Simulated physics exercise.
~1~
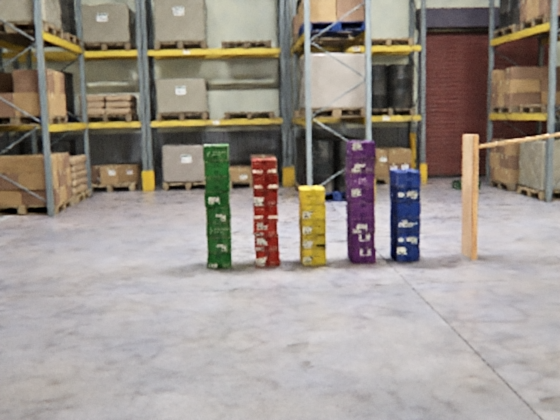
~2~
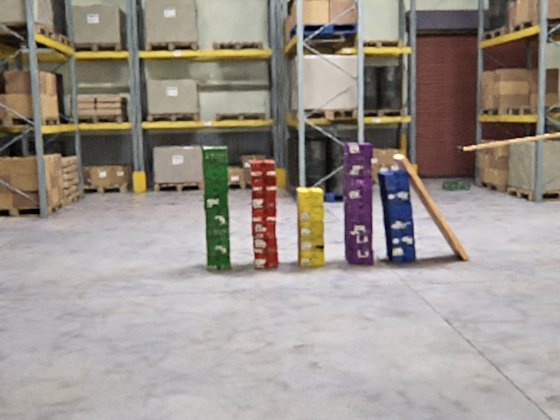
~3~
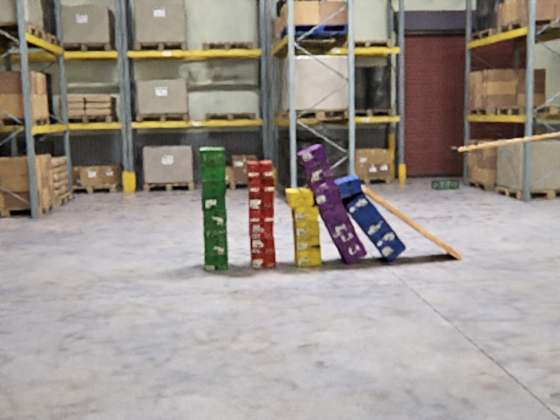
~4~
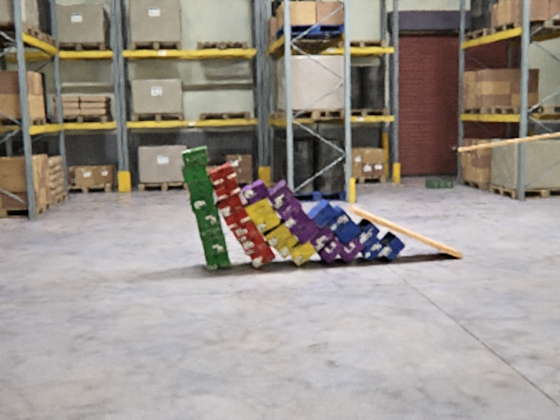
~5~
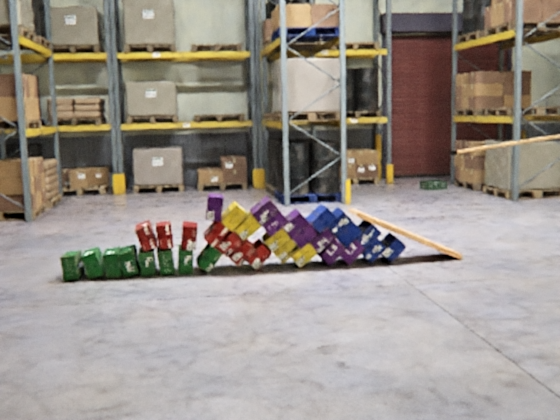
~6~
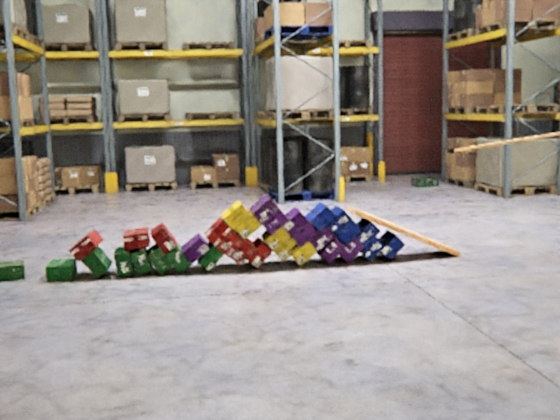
To begin with, five separate stacks of parcels, green, red, yellow, purple and blue from left to right, stand in a row on a warehouse floor, with an upright board at the right end and a thin rod near its top. The board tips left against the blue stack, which starts to lean. Blue then tilts into purple, and purple leans over onto yellow. The yellow and red stacks give way next, pushing the green one into a lean. Green topples leftward and its parcels spread along the floor. Finally, all five colours lie in a low, jumbled heap, the board resting aslant at the right.
